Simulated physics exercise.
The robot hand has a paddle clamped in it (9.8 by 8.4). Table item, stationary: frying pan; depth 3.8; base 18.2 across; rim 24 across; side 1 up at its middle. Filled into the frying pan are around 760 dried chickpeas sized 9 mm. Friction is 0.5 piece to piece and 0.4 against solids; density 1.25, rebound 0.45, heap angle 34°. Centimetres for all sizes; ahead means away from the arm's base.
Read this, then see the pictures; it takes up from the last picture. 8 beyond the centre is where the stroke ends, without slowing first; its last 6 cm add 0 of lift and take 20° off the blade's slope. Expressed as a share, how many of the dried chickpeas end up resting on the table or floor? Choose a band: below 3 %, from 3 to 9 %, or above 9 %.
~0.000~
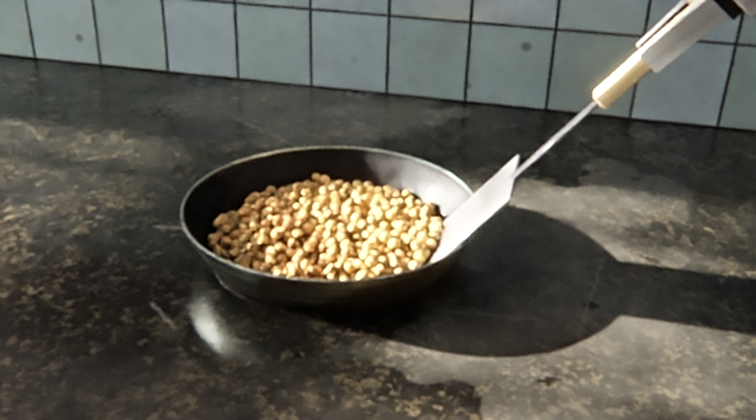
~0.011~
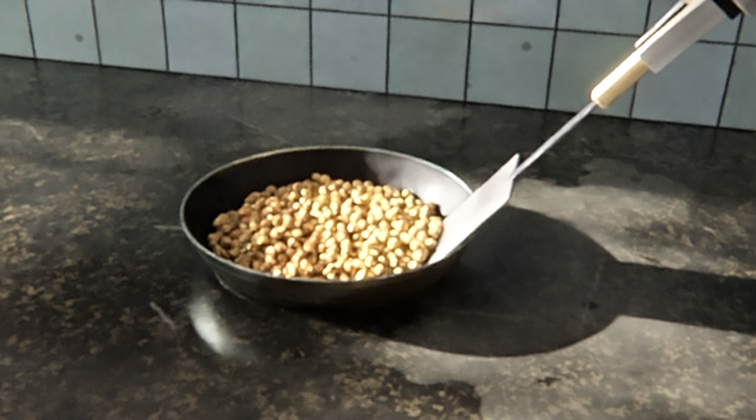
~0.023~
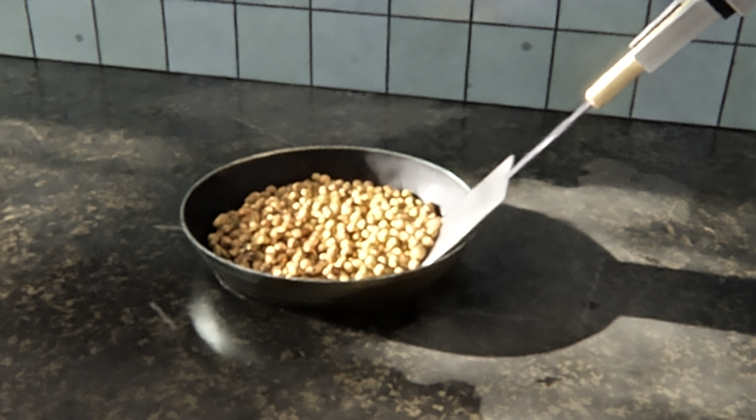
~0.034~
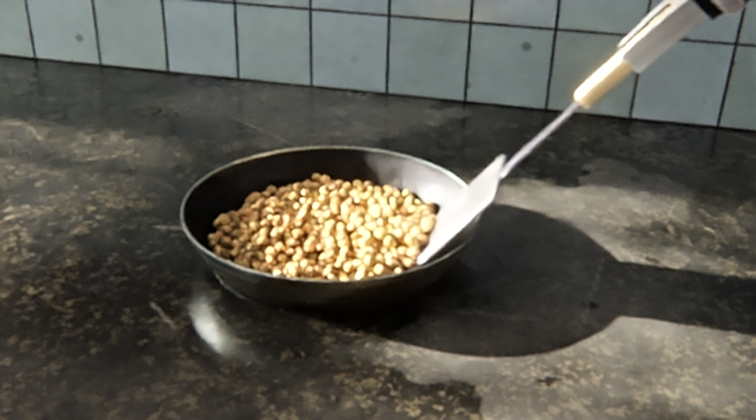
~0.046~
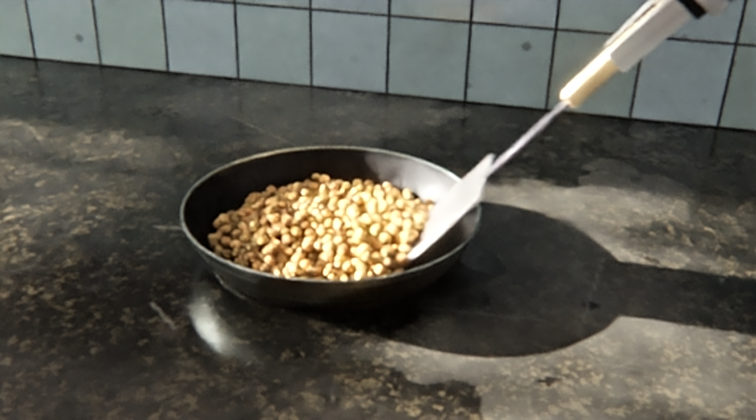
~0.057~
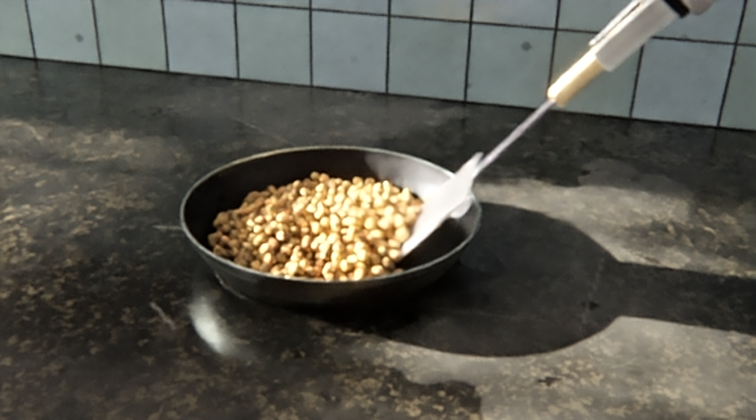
That share falls between 3 and 9 %.
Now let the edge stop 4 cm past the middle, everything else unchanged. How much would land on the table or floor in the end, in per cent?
Result: Approx. 0 %.
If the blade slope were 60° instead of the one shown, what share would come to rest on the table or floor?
10 %.
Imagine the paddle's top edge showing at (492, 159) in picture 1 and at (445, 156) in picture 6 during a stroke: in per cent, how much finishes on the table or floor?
Near 15 in a hundred.
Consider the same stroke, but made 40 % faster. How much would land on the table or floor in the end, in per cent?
I'd reckon close to 10 per cent.
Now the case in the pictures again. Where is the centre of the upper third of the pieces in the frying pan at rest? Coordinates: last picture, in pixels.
(237, 199).
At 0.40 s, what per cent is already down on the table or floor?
Share at that moment: About 6 %.
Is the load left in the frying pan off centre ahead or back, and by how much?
About 4.5 centimetres ahead.
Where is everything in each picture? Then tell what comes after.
Paddle top edge at (515, 176), sloping 51°; upper third of the load around (336, 225), from x 215 to 440, top at y 180; 764 in the frying pan, in the first picture.
Paddle top edge at (514, 176), sloping 51°; upper third of the load around (336, 225), from x 215 to 440, top at y 180, in the second picture.
Paddle top edge at (510, 176), sloping 51°; upper third of the load around (337, 225), from x 215 to 440, top at y 180, in the third picture.
Paddle top edge at (499, 176), sloping 51°; upper third of the load around (343, 224), from x 215 to 440, top at y 180, in the fourth picture.
Paddle top edge at (487, 175), sloping 51°; upper third of the load around (350, 223), from x 215 to 440, top at y 180, in the fifth picture.
Paddle top edge at (475, 173), sloping 51°; upper third of the load around (348, 221), from x 215 to 435, top at y 175; 764 in the frying pan, in the sixth picture.
By 0.11 s, sloping 51°, highest piece 5 above the table; 764 in the frying pan.
By 0.17 s, sloping 44°, highest piece 5 above the table; 764 in the frying pan.
By 0.40 s, sloping 31°, highest piece 6 above the table; 719 in the frying pan, 41 on the table or floor, 4 on the blade or in flight.
By 1.45 s, sloping 31°, highest piece 5 above the table; 719 in the frying pan, 45 on the table or floor.
Final count, 719 in the frying pan, 45 on the table or floor. That is 6 % on the table or floor.
